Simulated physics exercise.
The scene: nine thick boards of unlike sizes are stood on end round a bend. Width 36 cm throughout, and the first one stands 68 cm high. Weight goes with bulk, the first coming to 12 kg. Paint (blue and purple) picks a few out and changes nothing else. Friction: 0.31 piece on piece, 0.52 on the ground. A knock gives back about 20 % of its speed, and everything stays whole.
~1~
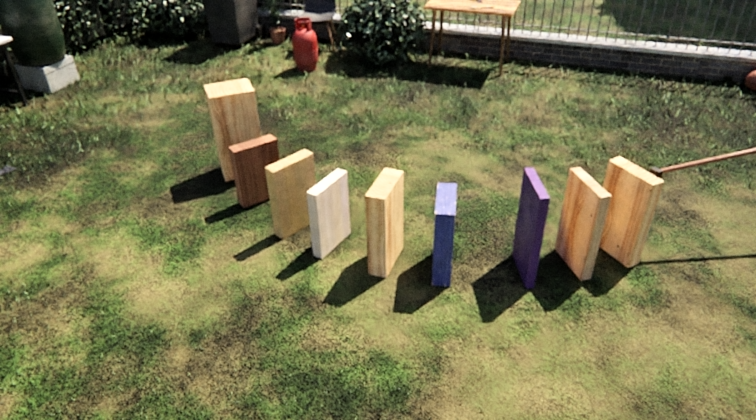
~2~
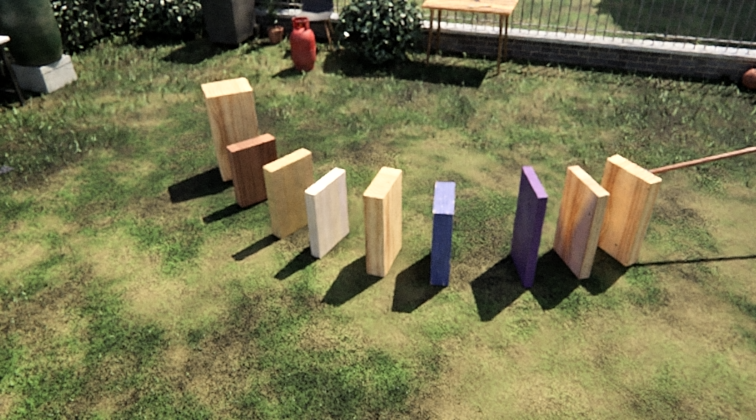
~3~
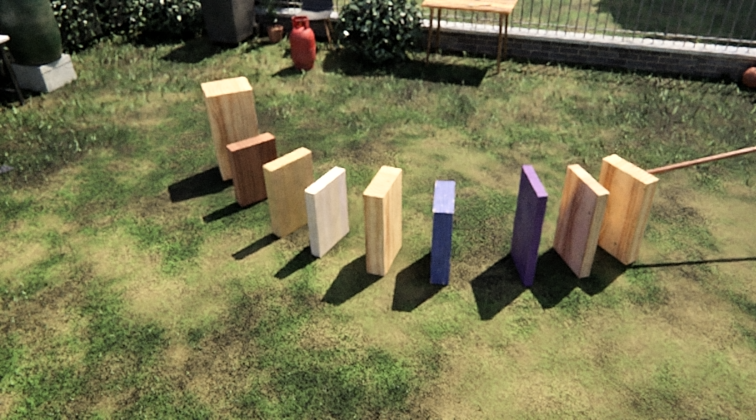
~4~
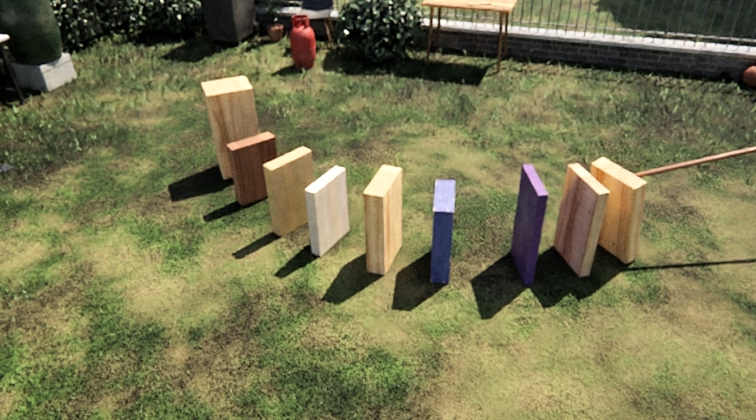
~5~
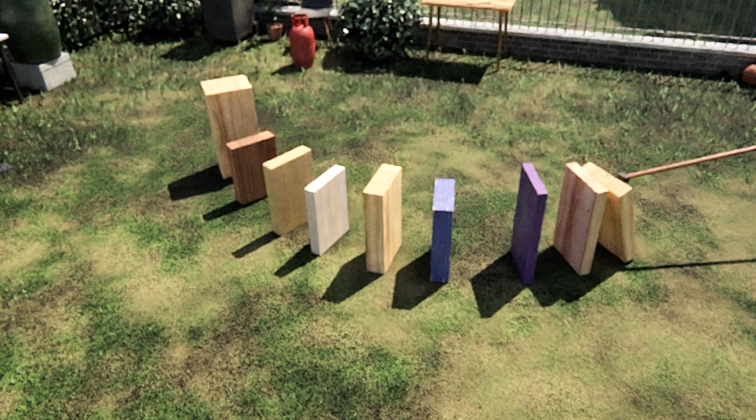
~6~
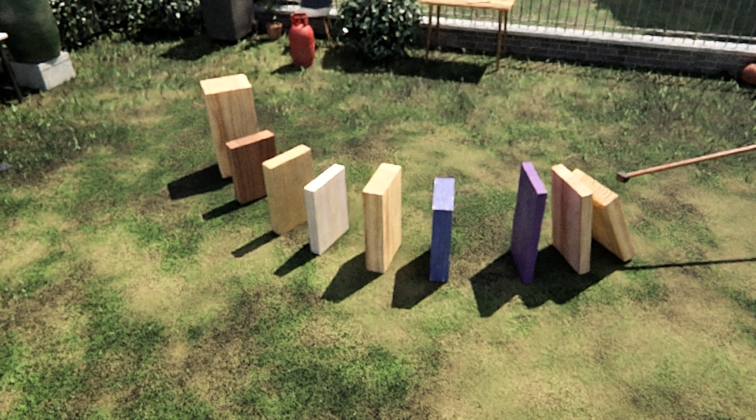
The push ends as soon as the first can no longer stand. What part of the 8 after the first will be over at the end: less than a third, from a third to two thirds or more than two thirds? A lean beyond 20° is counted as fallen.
Over two thirds of them.
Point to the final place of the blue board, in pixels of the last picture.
Near (393, 240).
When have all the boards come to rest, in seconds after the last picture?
Around 1.5 s.
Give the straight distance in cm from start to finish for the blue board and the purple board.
Moved: Blue 40, purple 40.
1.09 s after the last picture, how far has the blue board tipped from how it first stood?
About 70°.
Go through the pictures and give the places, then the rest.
In the first frame (places mark the middle of the side facing us), pole end (661, 175) 14 cm from the first board; blue board (443, 252); purple board (525, 229); the rest undisturbed.
The second frame shows pole end 54 mm from the first board; blue board (441, 251).
The third frame shows pole end pushing; blue board (441, 250).
The fourth frame shows pole end pushing; blue board (441, 249); the rest undisturbed.
The fifth frame shows pole end (628, 181) stopped; blue board (441, 248); the rest undisturbed.
The sixth frame shows pole end (627, 180) stopped; blue board (441, 247); purple board (522, 224); steepest lean 10°, the board at (566, 222); one has shifted.
Then, 0.21 s after the last picture, 1 of the 8 other boards over; purple board leaning 10°.
Then, 0.45 s after the last picture, 2 of the 8 other boards over; purple board leaning 54°; blue board leaning 16°.
Then, 0.81 s after the last picture, 5 of the 8 other boards over; purple board lying flat; blue board leaning 59°.
Then, 1.09 s after the last picture, 7 of the 8 other boards over; purple board lying flat; blue board leaning 70°.
At rest, 7 of the 8 other boards over; purple board lying flat; blue board leaning 70°. That is 88 per cent. One left standing. As the last picture would show them, middles, purple board near (479, 265), blue board near (393, 240).
